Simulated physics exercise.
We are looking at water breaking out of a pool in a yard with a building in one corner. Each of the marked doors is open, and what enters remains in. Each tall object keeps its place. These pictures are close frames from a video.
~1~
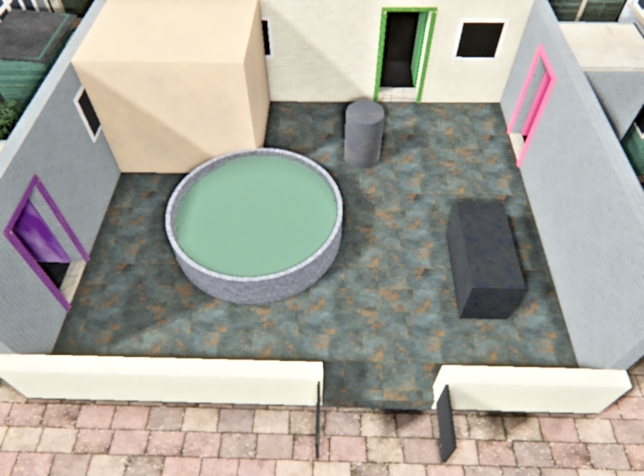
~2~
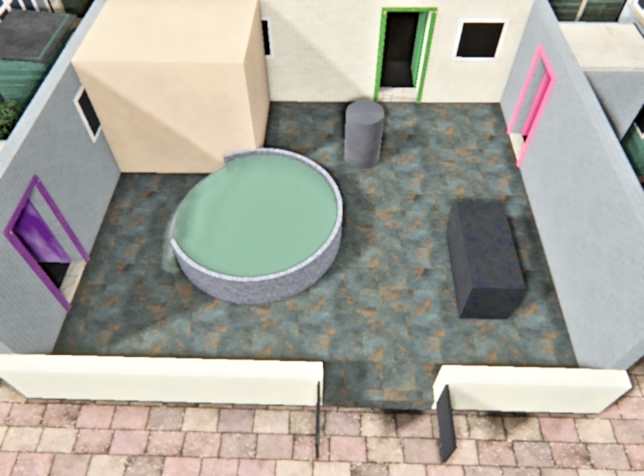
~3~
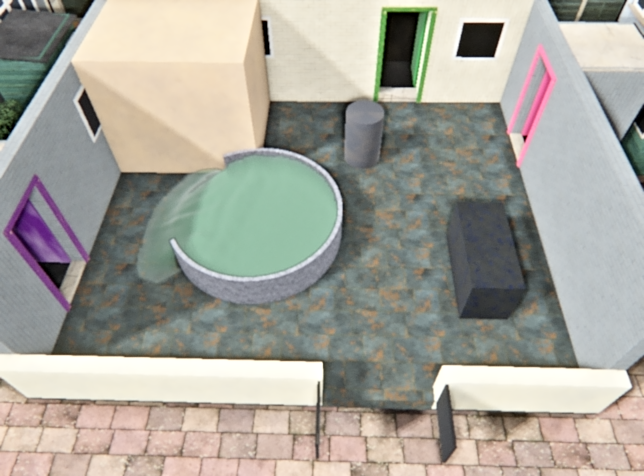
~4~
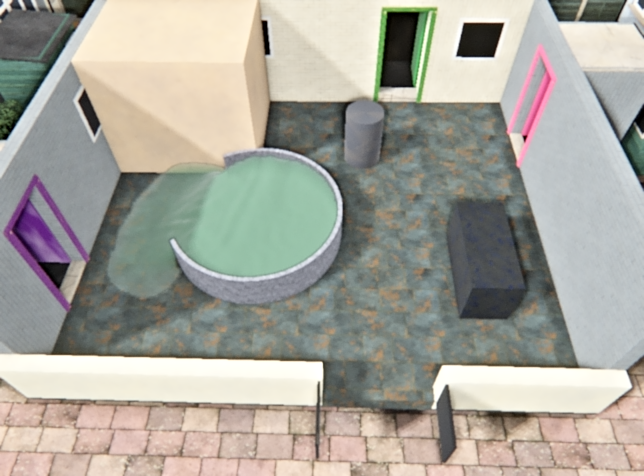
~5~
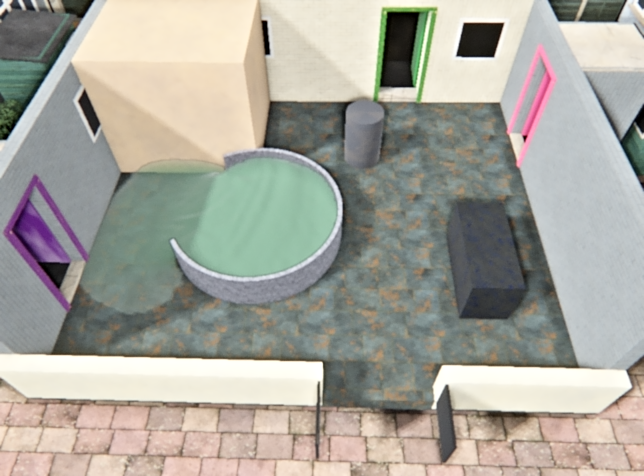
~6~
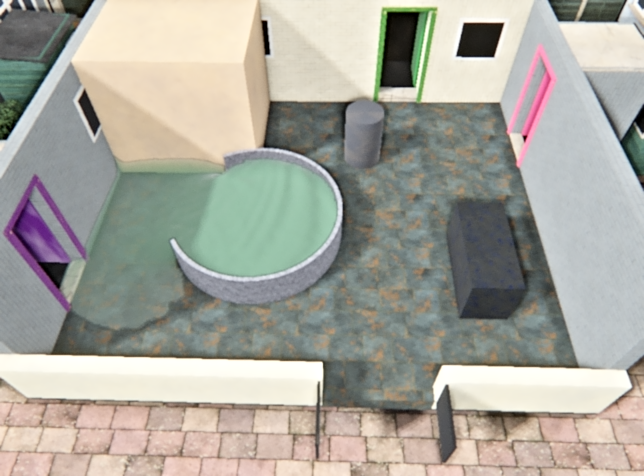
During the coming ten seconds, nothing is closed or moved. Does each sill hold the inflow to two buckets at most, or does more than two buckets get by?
The pink door keeps it to two at most; the purple door lets more get by; the green door keeps it to two at most.
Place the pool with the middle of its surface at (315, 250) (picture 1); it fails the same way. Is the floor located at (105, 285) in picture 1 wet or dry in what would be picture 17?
Well, it ends up swamped there.
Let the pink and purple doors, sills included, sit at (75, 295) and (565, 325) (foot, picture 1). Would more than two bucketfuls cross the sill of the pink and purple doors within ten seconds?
First the pink door, which crosses the line, then the purple door, which crosses the line.
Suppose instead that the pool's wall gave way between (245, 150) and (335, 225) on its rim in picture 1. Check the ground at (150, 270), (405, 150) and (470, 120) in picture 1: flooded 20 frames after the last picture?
Respectively: Parched, drenched and drenched.
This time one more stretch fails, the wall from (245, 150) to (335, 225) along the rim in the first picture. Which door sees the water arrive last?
The door marked purple.
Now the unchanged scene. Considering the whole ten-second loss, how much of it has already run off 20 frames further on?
Near 35 in a hundred.
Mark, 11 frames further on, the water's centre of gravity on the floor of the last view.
Around pixel (196, 228) of the last picture.
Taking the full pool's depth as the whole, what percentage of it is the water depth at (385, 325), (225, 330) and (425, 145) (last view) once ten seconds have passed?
Around 8, 20 and 6 %.
A moment on, water covers 15 % of the floor; the pink door not reached, the purple door over two buckets in, the green door not reached.
Next, water covers 15 % of the floor; the pink door not reached, the purple door far over two buckets in, the green door not reached.
Then, water covers 30 % of the floor; the pink door not reached, the purple door far over two buckets in, the green door not reached.
Later, water covers 55 % of the floor; the pink door not reached, the purple door far over two buckets in, the green door not reached.
In the end, water covers 85 % of the floor; the pink door wet at the sill, nothing in, the purple door far over two buckets in, the green door wet at the sill, nothing in.
